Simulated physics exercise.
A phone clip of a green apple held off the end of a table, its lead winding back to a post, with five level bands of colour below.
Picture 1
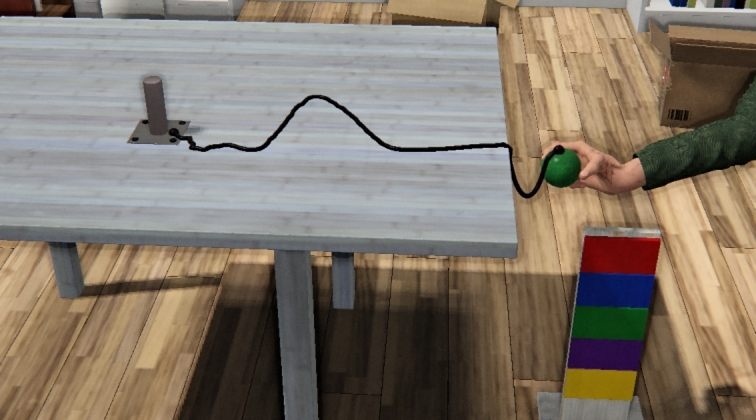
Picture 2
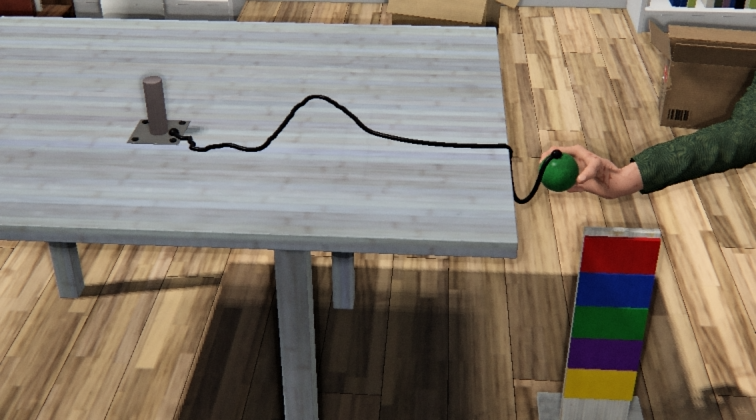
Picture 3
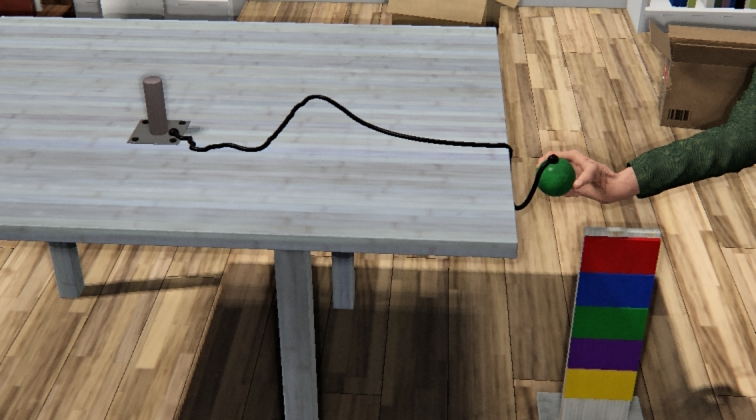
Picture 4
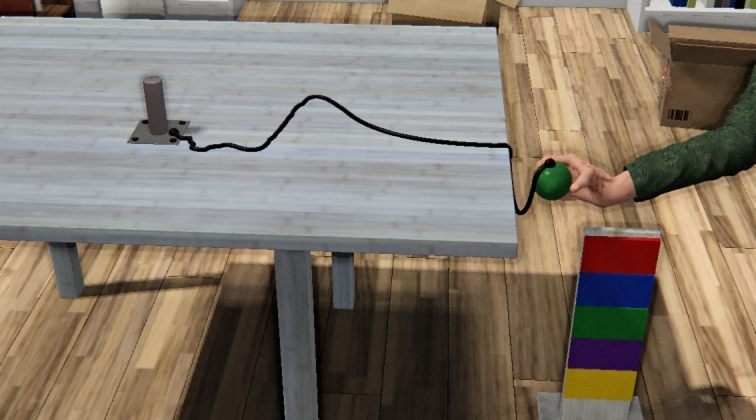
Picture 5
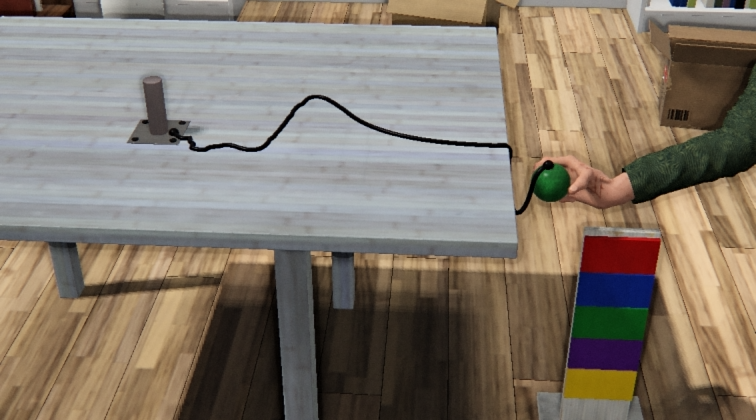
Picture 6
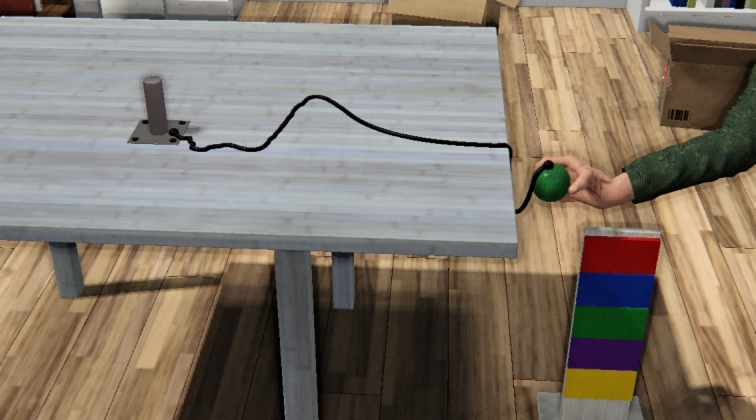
A hand holds a green ball on a black cord past the table's edge, lowering it slightly.
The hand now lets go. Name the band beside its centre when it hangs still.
At yellow.
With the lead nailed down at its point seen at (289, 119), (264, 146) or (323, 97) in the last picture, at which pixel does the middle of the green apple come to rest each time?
About (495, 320), (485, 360) and (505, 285).
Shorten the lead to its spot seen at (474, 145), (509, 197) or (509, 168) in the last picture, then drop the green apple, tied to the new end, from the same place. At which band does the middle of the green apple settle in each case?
It would be red; green; blue.
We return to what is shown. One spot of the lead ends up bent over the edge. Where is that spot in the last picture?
It lies at about (367, 124).
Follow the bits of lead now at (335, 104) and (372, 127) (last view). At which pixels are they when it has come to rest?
They go to (454, 129) and to (507, 143).
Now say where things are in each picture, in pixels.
Green apple (561, 168); red (620, 257); blue (615, 291); green (610, 324); purple (605, 356); yellow (600, 386), in the first picture.
Green apple (559, 172); lead through (205, 150) (282, 127) (338, 107) (414, 142) (510, 170), in the second picture.
Green apple (556, 177), in the third picture.
Green apple (552, 181); lead through (205, 150) (282, 127) (339, 107) (423, 140) (510, 177), in the fourth picture.
Green apple (550, 183), in the fifth picture.
Green apple (550, 183); lead through (205, 150) (282, 127) (339, 107) (423, 140) (509, 176), in the sixth picture.
Soon after, apple near (476, 372); level with yellow.
Then, apple near (490, 377); level with yellow.
At rest, apple near (479, 381); level with yellow. Its centre hangs level with the yellow band.
